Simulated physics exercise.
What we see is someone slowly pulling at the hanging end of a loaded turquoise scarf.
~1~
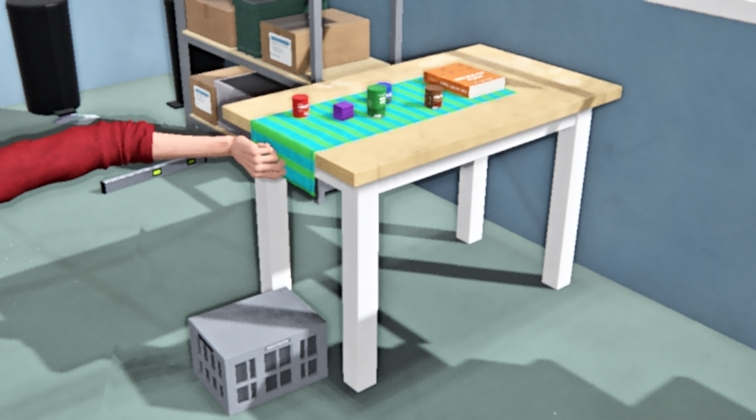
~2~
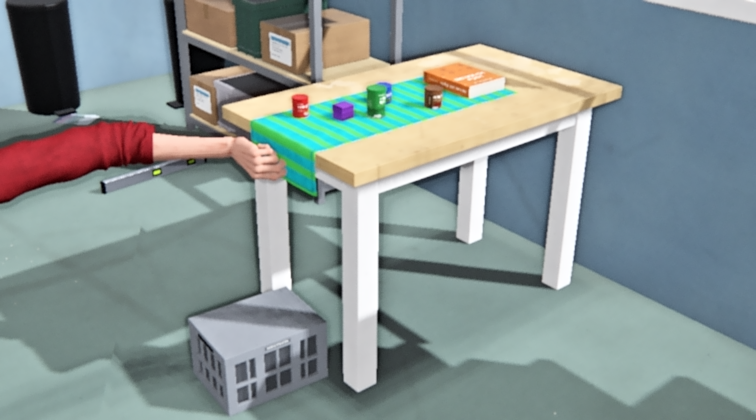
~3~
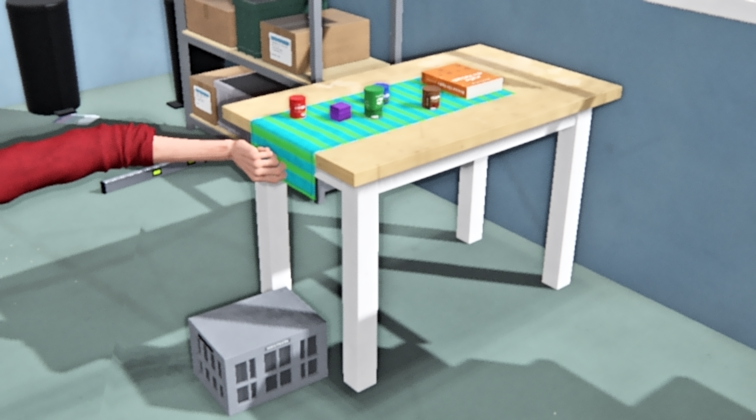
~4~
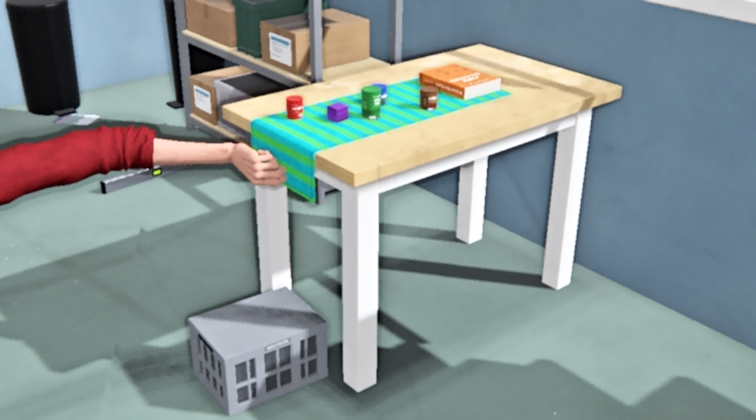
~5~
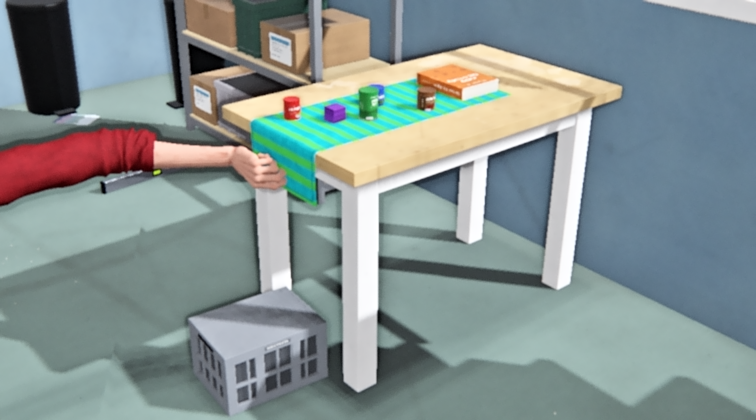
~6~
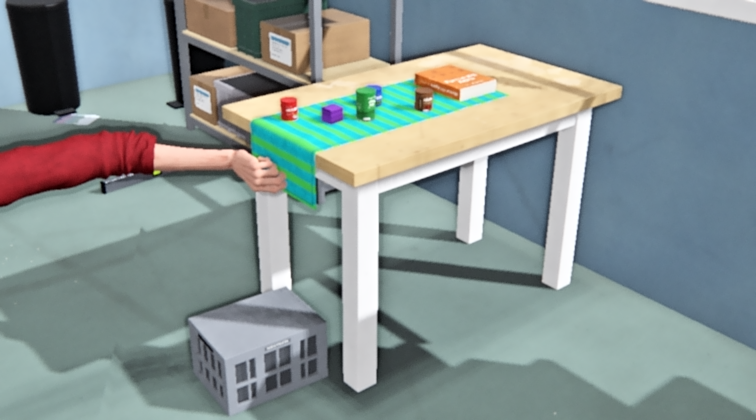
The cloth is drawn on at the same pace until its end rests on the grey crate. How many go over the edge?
Over the edge go four.
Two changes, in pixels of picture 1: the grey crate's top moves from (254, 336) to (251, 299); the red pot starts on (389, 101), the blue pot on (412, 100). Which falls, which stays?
The red pot holds on; the blue pot does not fall.
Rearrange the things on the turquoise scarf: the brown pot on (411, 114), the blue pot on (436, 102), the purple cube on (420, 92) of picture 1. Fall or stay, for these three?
The brown pot comes down, the blue pot holds on, the purple cube keeps its place on top.
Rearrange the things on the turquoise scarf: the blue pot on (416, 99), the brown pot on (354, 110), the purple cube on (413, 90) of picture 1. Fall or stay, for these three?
The blue pot remains up, the brown pot is carried off, the purple cube does not fall.
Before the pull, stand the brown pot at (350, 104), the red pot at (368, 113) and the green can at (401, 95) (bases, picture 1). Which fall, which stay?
The brown pot is carried off, the red pot tumbles off, the green can does not fall.
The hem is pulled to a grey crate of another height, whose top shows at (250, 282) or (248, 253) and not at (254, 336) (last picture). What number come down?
In that case 2 and 1.
Early on, hem near (284, 250); red pot and purple cube gone.
Midway, hem near (284, 282); red pot, purple cube and green can gone.
Finally, hem on the crate; red pot, purple cube, green can and blue pot gone. The workbench loses four.
